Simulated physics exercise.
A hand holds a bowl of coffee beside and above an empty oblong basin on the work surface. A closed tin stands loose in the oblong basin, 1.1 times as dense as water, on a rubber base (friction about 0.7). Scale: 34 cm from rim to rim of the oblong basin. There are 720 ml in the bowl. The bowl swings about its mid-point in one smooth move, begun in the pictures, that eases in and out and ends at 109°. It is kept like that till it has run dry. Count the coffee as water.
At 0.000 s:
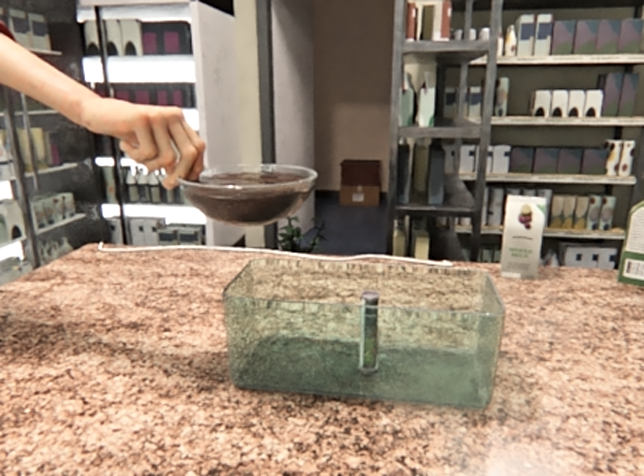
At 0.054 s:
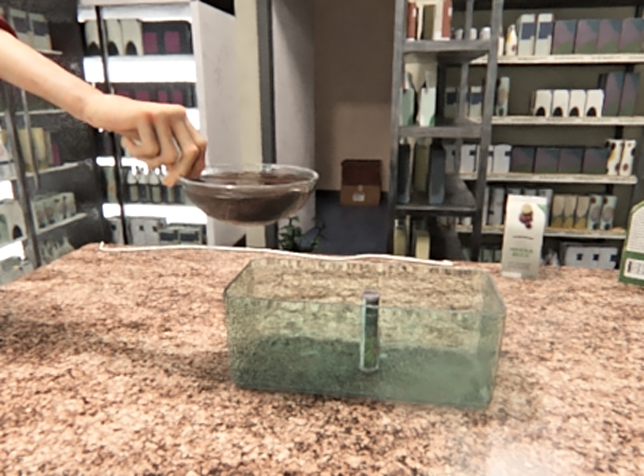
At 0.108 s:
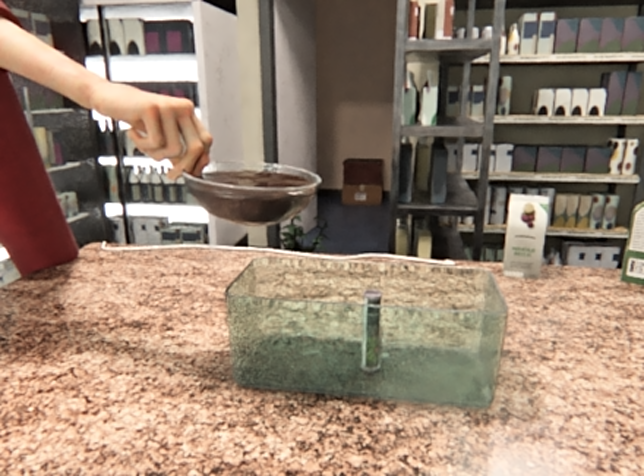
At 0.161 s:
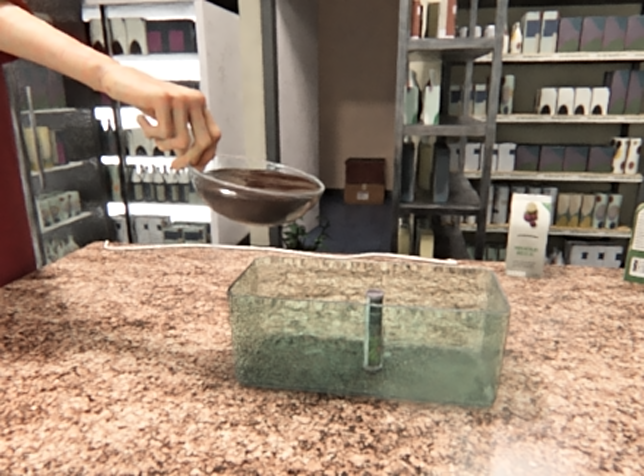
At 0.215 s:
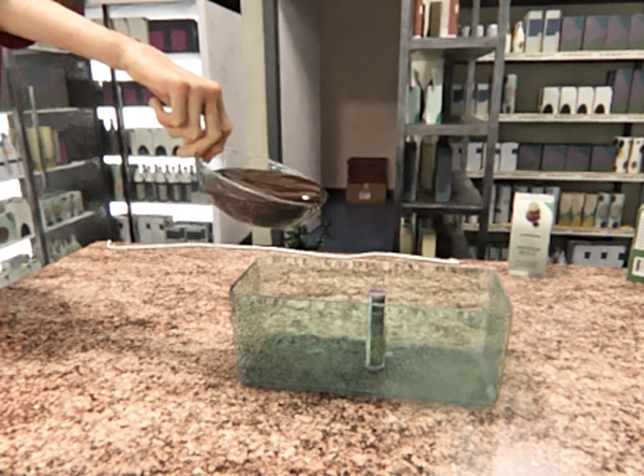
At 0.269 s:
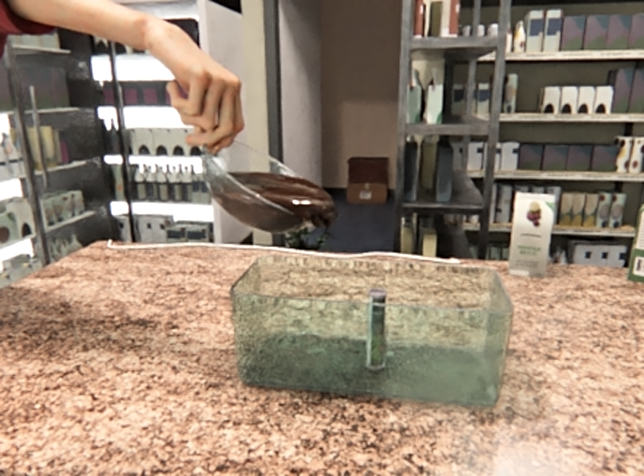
In a shop lined with shelves of boxes and bottles, a still camera looks across a speckled pinkish-brown counter from the front. A hand at the left holds a clear bowl of dark brown liquid above and beside a greenish glass basin, where a small closed tin stands upright. The hand smoothly tilts the bowl rightward, slowly then more steeply, and the liquid reaches its lower edge and starts over it.
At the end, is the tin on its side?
It goes over.
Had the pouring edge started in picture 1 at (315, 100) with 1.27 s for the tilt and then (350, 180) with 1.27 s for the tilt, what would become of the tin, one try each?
First it keeps standing; then it remains upright.
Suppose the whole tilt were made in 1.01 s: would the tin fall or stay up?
Then it topples.
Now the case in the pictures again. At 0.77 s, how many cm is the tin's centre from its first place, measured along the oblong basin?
Some 7 cm.
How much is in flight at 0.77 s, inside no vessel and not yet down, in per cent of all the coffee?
About 1 per cent.
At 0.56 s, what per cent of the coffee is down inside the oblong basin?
Near 88 in a hundred.
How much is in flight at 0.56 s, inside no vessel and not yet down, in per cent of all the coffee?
About 10 per cent.
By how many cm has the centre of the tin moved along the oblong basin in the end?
Some 7.0 cm.
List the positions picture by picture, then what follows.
Tilt 0°; pouring edge (315, 178); surface from (191, 180) to (313, 183); the oblong basin's rim runs from (238, 276) to (496, 291); the tin's top is at (370, 298), in the first picture.
Tilt 1°; pouring edge (316, 179); surface from (191, 178) to (313, 184), in the second picture.
Tilt 6°; pouring edge (319, 184); surface from (195, 175) to (317, 186), in the third picture.
Tilt 13°; pouring edge (322, 191); surface from (201, 173) to (321, 188), in the fourth picture.
Tilt 22°; pouring edge (324, 202); surface from (208, 172) to (323, 194); 3 per cent is over the edge, in the fifth picture.
Tilt 33°; pouring edge (322, 214); surface from (215, 175) to (305, 194); 13 per cent is over the edge, in the sixth picture.
After 0.56 s the tilt is 95° and 1 per cent is still to pour; the tin leans 12°.
After 0.77 s the tilt is 109° and 0 per cent is still to pour; the tin lies on its side.
After 0.99 s the tilt is 109° and 0 per cent is still to pour; the tin lies on its side.
After 1.23 s the tilt is 109° and 0 per cent is still to pour; the tin lies on its side.
In the end the tin lies on its side.
